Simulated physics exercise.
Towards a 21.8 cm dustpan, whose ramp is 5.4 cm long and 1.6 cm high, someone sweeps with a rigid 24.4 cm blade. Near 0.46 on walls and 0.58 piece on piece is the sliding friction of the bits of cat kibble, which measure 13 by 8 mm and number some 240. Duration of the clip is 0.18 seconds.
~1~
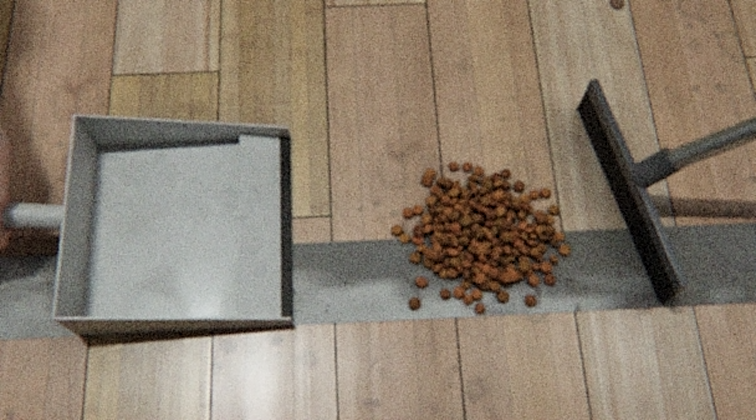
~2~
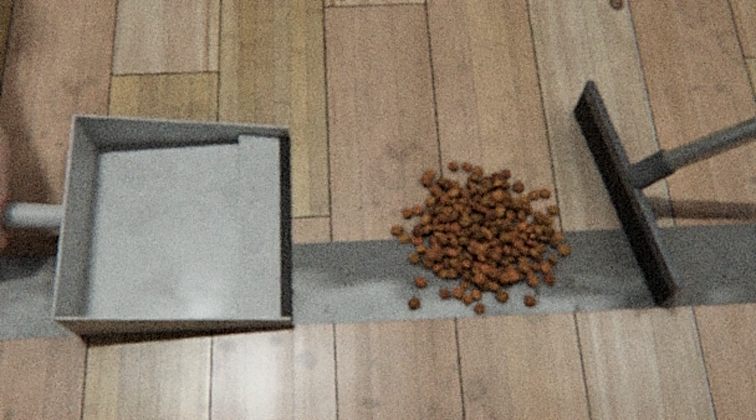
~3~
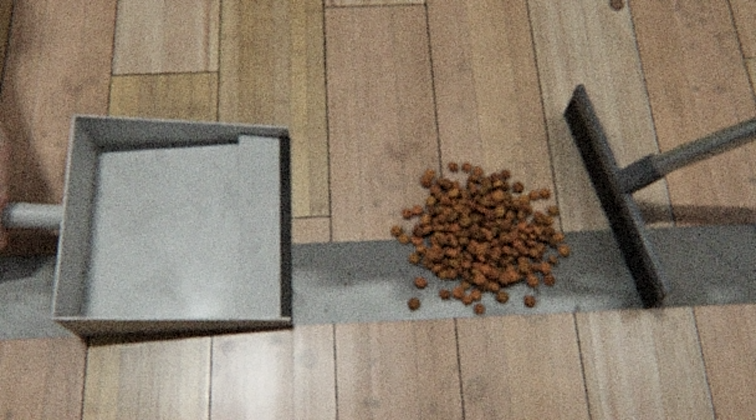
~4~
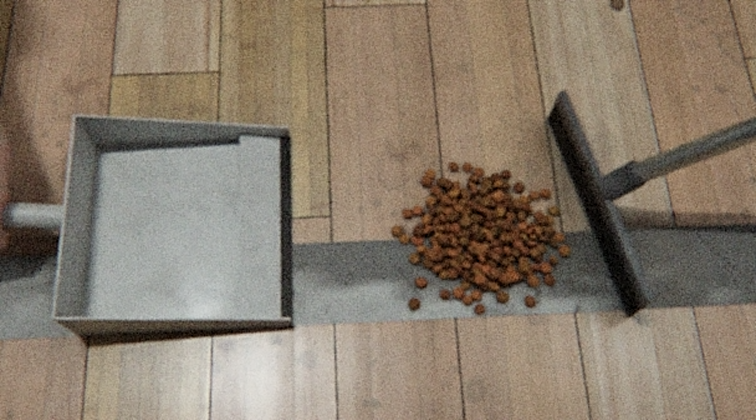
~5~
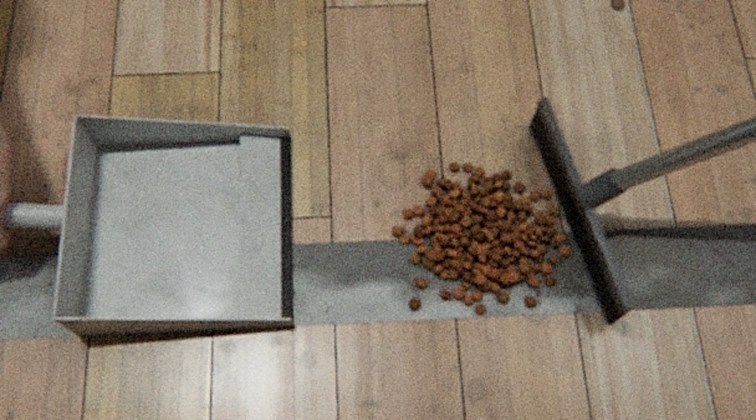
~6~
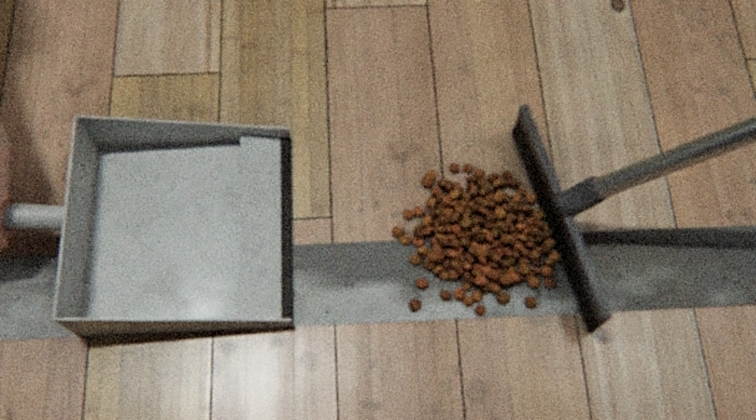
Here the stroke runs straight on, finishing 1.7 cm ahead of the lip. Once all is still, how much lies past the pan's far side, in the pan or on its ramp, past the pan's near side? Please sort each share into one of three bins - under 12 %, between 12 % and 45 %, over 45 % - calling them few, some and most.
Far side: Few. Pan: Some. Near side: Some.
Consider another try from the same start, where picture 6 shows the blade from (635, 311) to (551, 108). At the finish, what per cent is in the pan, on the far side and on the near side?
Per cent by place - pan 20, far side 0, near side 40.
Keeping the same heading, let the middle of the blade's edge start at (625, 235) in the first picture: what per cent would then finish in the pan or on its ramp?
About 25 per cent.
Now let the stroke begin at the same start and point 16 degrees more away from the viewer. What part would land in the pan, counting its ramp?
20 per cent.
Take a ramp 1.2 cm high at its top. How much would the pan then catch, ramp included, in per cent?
Estimated share: Around 30 in a hundred.
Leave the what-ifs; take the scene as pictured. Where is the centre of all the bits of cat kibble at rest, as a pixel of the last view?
Resting centre estimate: Around (298, 299).
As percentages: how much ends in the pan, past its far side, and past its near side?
Far: 0; pan: 30; near: 35 (percent).
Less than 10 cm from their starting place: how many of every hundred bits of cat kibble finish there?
Near 0 per cent.
Then, 0.20 s after the last picture, middle of the blade 16 cm from the lip; 0 % over the lip, far side 0 %, near side 10 %.
Then, 0.33 s after the last picture, middle of the blade 8 cm from the lip; 0 % over the lip, far side 0 %, near side 25 %.
Then, 0.59 s after the last picture, middle of the blade 4 cm from the lip; 30 % over the lip, far side 0 %, near side 35 %.
In the end, far side 0 %, pan 30 %, near side 35 %, in front of the lip or behind the blade 40 %.
